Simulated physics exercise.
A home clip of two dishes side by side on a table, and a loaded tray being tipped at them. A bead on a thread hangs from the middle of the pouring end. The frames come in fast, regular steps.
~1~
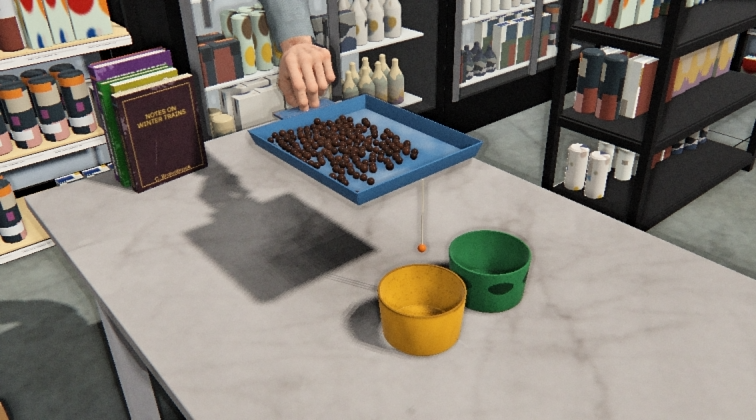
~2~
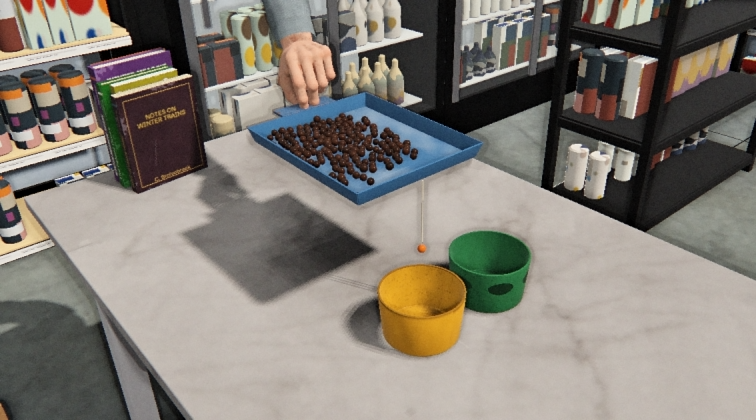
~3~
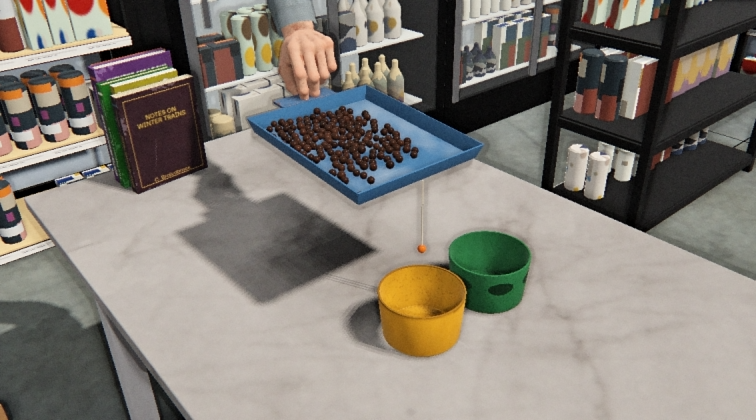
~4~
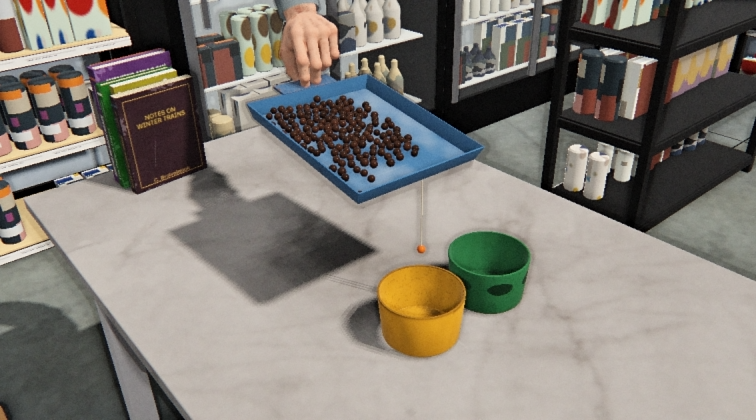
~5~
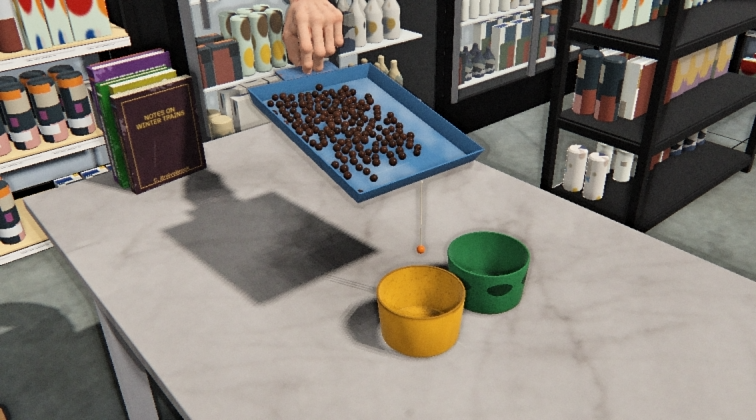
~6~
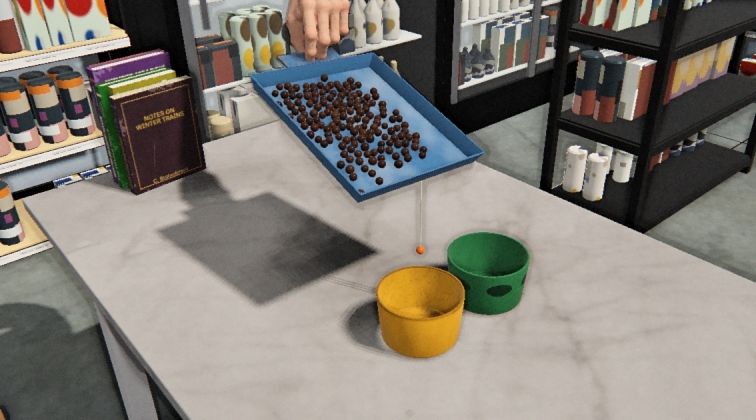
At first, a hand holds a blue tray of chocolate balls nearly level above a marble table, near a yellow dish and a green one. The hand then raises the back of the tray, tilting it gradually toward the dishes, and the balls shift slightly down its surface.
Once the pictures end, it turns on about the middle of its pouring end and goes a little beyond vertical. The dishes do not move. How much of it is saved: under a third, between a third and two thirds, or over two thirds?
They take over two thirds between them.
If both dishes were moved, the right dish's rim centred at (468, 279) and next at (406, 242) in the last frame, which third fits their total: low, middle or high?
First one to two thirds, then under a third.
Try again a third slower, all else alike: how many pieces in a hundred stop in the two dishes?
Some 90 per cent.
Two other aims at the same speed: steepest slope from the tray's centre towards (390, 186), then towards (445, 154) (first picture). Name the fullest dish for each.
At the first place the dish on the left, at the second right.
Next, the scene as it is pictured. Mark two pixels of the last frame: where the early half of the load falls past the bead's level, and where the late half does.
First near (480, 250), later near (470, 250).
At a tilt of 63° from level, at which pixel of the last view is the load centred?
Near (445, 168).
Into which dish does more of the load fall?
Fuller: The dish on the right.
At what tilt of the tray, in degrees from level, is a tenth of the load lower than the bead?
At about 65°.
Shortly afterwards, tray tipped steeply; the bulk on the tray; only a few in the left dish; a little in the right dish; near a quarter in the air.
Next, tray tipped right over; a little on the tray; near a quarter in the left dish; near half in the right dish; a little outside both; near a quarter in the air.
Some moments later, tray tipped past a quarter turn; near a quarter in the left dish; near two thirds in the right dish; a little outside both.
In the end, tray tipped past a quarter turn; near a quarter in the left dish; near two thirds in the right dish; a little outside both.
